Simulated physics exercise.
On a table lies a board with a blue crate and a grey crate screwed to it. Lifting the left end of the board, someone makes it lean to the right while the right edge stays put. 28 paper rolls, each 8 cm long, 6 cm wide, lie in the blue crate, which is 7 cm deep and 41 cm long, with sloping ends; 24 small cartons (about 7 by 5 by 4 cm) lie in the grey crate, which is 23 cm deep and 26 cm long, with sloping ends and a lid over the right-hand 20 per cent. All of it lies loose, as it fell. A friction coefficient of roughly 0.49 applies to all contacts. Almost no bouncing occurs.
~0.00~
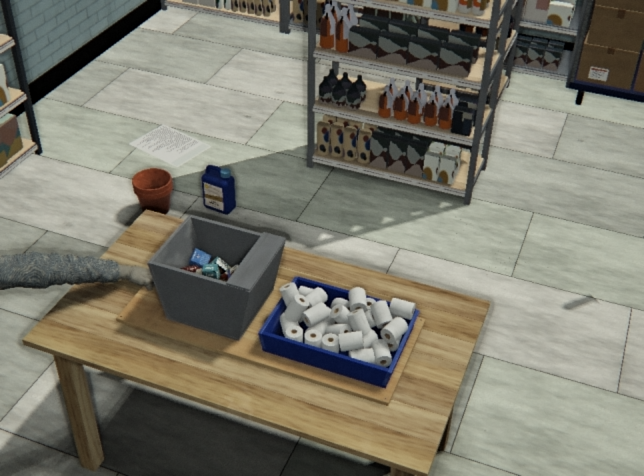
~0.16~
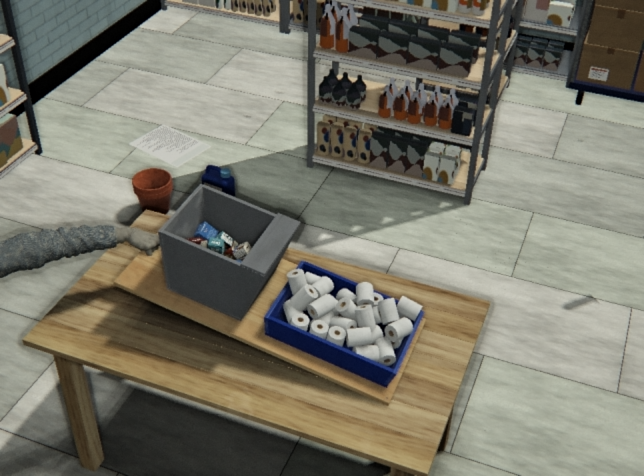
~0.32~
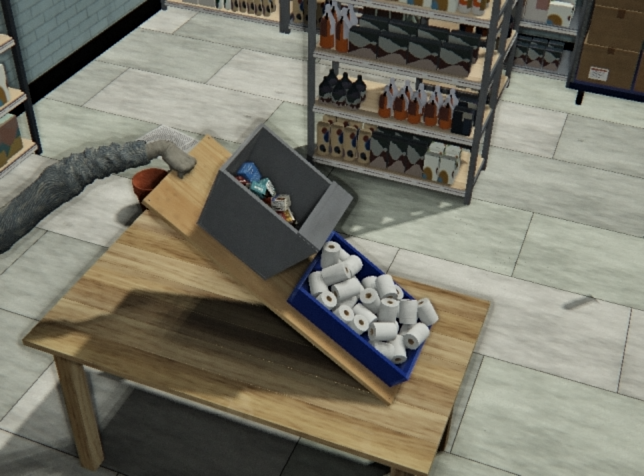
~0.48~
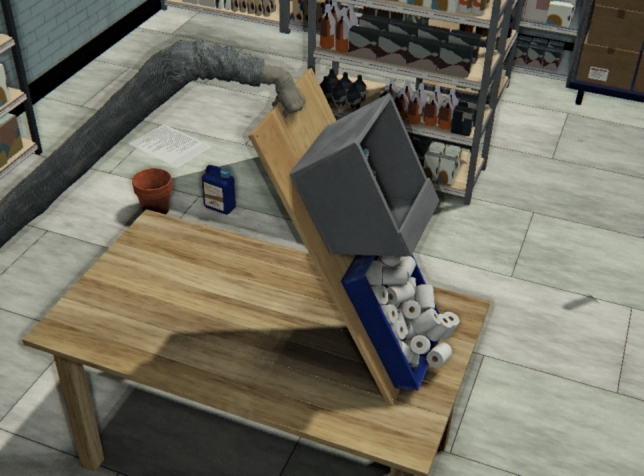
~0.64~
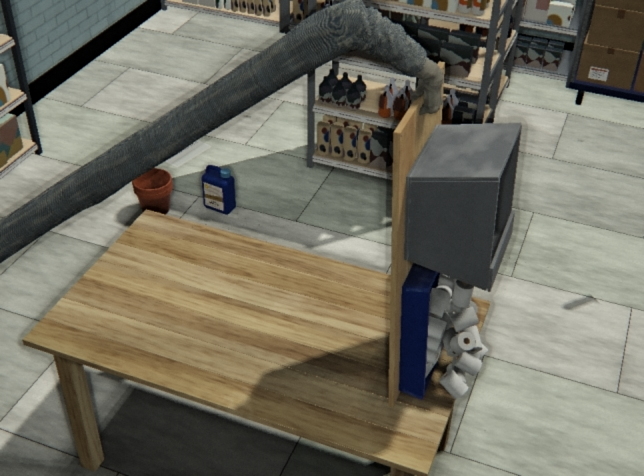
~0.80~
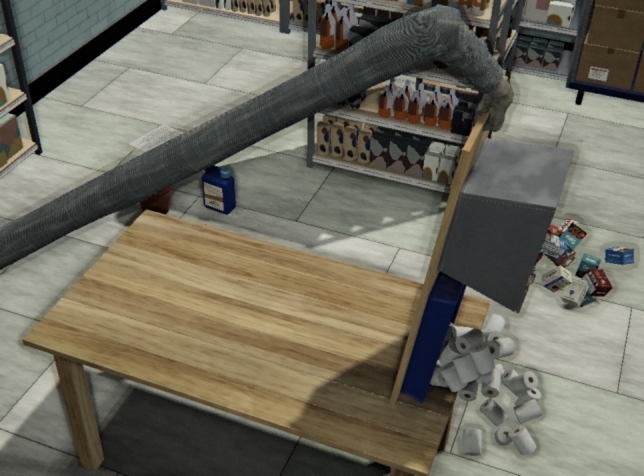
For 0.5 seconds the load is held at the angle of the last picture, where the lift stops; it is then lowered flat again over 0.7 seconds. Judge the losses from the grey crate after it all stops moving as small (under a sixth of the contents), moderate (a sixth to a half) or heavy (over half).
The losses are heavy.
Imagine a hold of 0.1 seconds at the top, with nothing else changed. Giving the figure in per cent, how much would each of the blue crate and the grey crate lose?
Blue crate: 100%, grey crate: 60%.
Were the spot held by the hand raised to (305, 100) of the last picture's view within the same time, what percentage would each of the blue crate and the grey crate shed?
In that case blue crate sheds 50 percent of its load and grey crate sheds 10 percent.
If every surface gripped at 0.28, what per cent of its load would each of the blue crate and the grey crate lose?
Blue crate 100, grey crate 50 per cent.
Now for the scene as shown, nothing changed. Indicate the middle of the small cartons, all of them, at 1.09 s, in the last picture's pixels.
Near (635, 378).
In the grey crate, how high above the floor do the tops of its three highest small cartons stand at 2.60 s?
About 7 cm.
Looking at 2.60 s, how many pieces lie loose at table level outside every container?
Roughly 2 of them.
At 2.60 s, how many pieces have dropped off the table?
The number is close to 40.
After 1.09 s, tilt 97°; blue crate 1 in, 27 out and grey crate 9 in, 15 out.
After 1.45 s, tilt 86°; blue crate 1 in, 27 out and grey crate 9 in, 15 out.
After 1.95 s, tilt 1°; blue crate 1 in, 27 out and grey crate 9 in, 15 out.
Final count (at 2.60 s), blue crate 1 in, 27 out and grey crate 9 in, 15 out. Asked share, 15 of 24, 62 per cent.
